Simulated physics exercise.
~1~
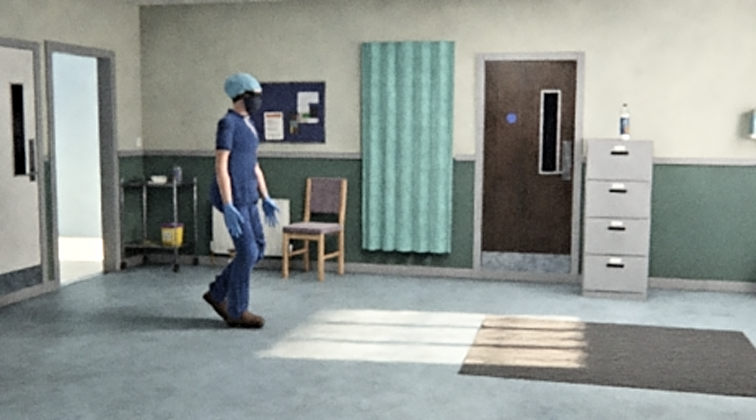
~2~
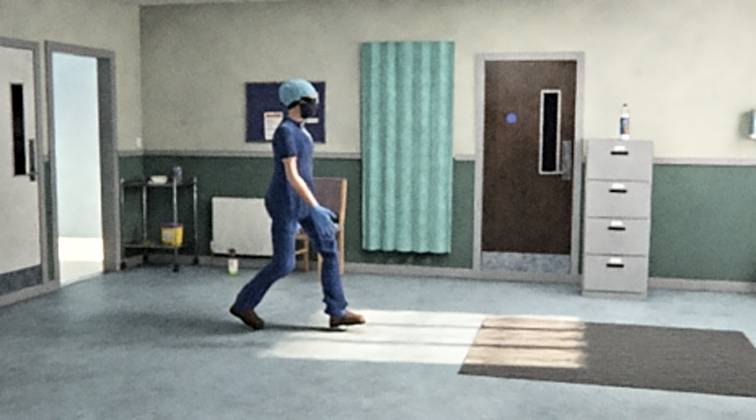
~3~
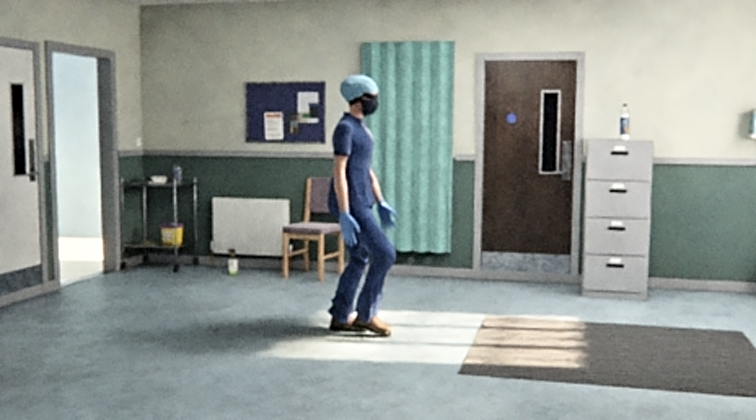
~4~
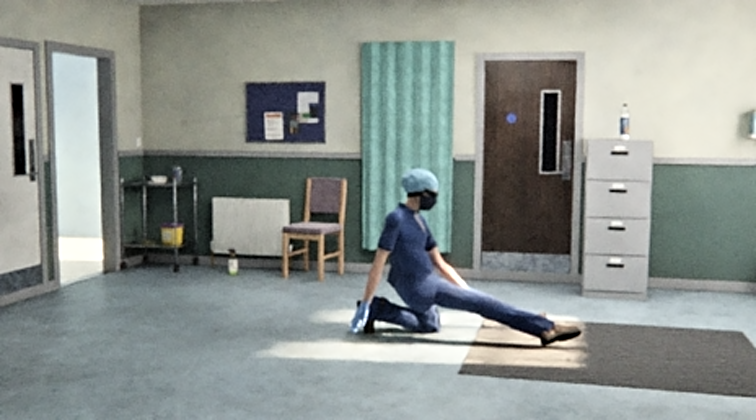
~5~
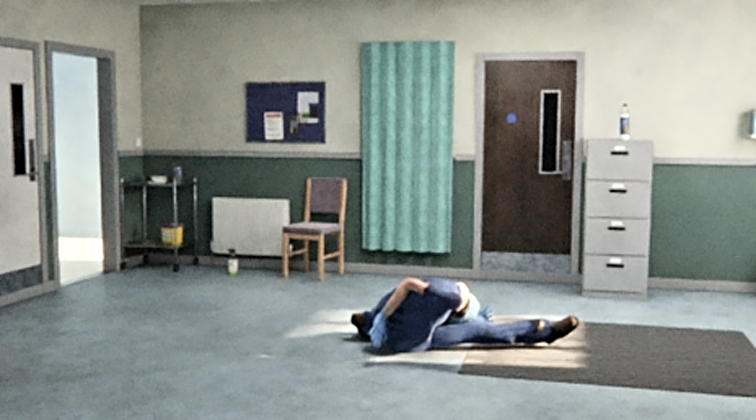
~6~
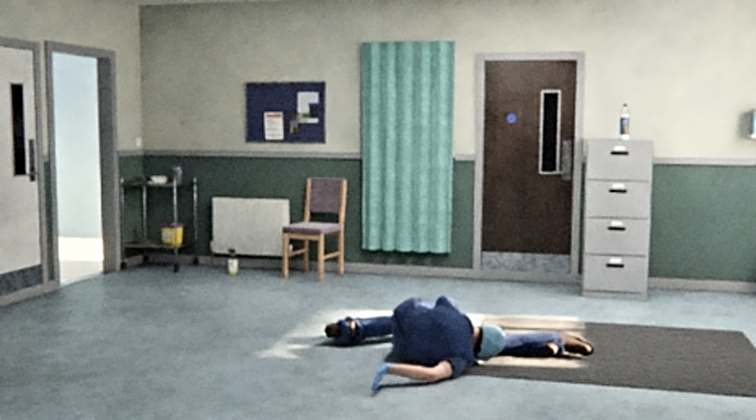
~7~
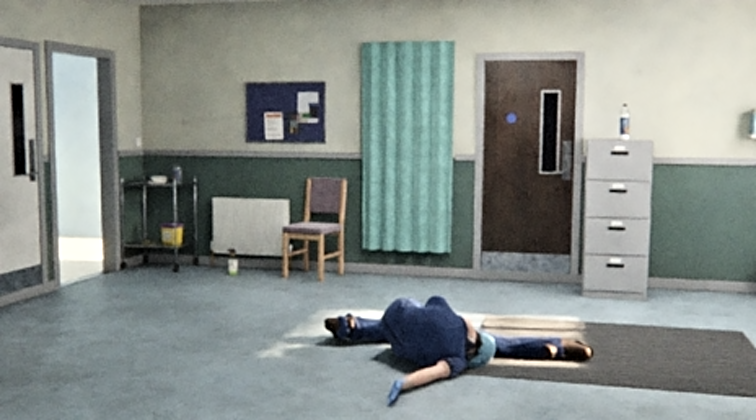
In a hospital-like room with a green curtain, a wooden chair and a grey filing cabinet, a person in blue scrubs, cap, dark face covering and gloves walks right toward a black mat. The person slows beside a patch of sunlight, knees bending. Suddenly the body drops, one leg folded beneath and the other stretched toward the mat. The torso tips down to the floor, then rolls and folds forward over the legs. The person ends slumped face down with one arm stretched out, hips and chest short of the mat's near edge, barely moving.
